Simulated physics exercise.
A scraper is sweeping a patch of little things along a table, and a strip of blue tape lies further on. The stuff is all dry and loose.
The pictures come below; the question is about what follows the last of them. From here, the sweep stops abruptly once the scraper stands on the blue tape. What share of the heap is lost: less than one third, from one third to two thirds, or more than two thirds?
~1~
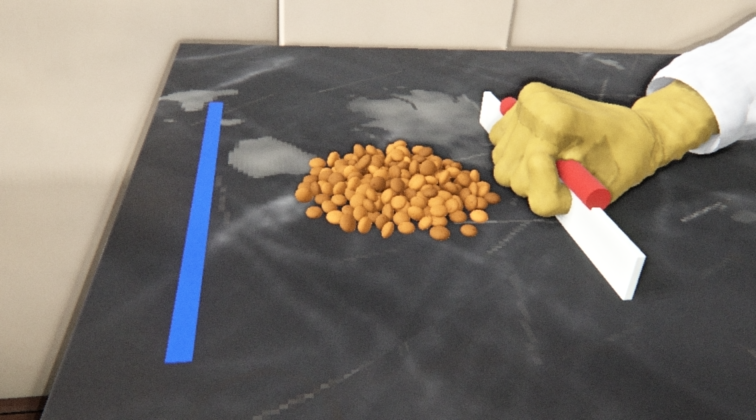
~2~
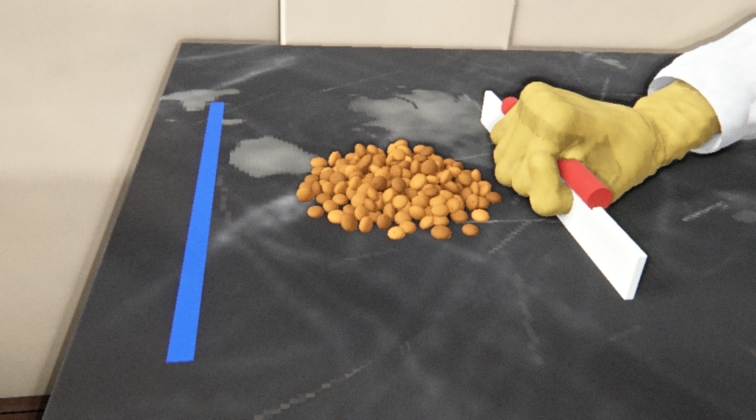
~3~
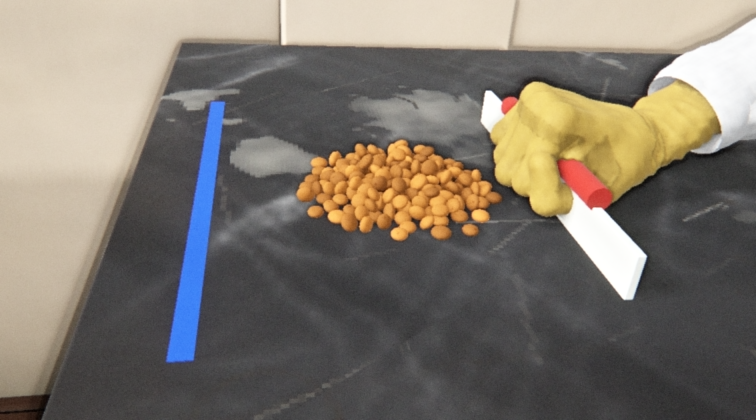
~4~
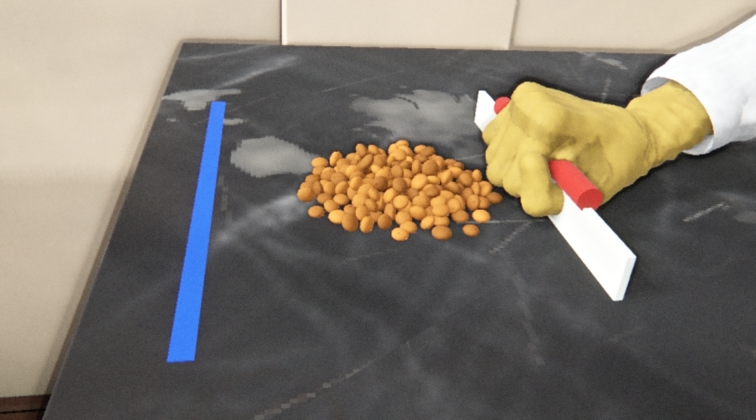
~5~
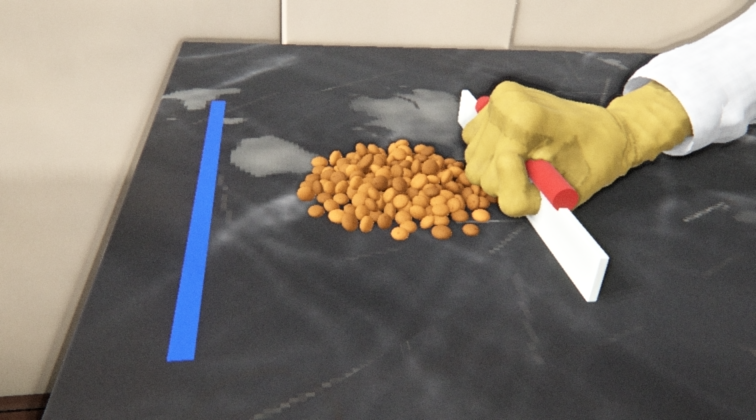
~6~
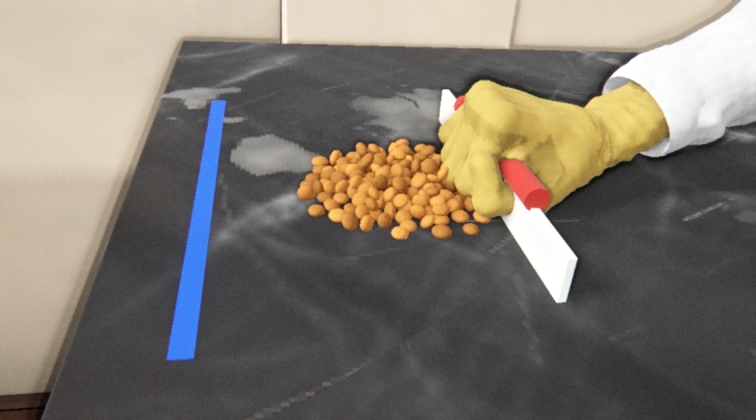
The way I see it, a third through two thirds gets knocked off.
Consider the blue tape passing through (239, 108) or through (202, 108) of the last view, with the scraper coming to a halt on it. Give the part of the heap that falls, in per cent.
About 20 % and 60 %.
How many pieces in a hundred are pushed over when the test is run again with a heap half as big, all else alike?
Roughly 30 per cent.
Just after the last frame, scraper still moving, near (344, 153); heap all on the table, its front near (209, 182).
A moment on, scraper stopped at the blue tape; heap roughly a third over the edge.
Further on, scraper stopped at the blue tape; heap roughly half over the edge.
When it is over, scraper stopped at the blue tape; heap roughly half over the edge.
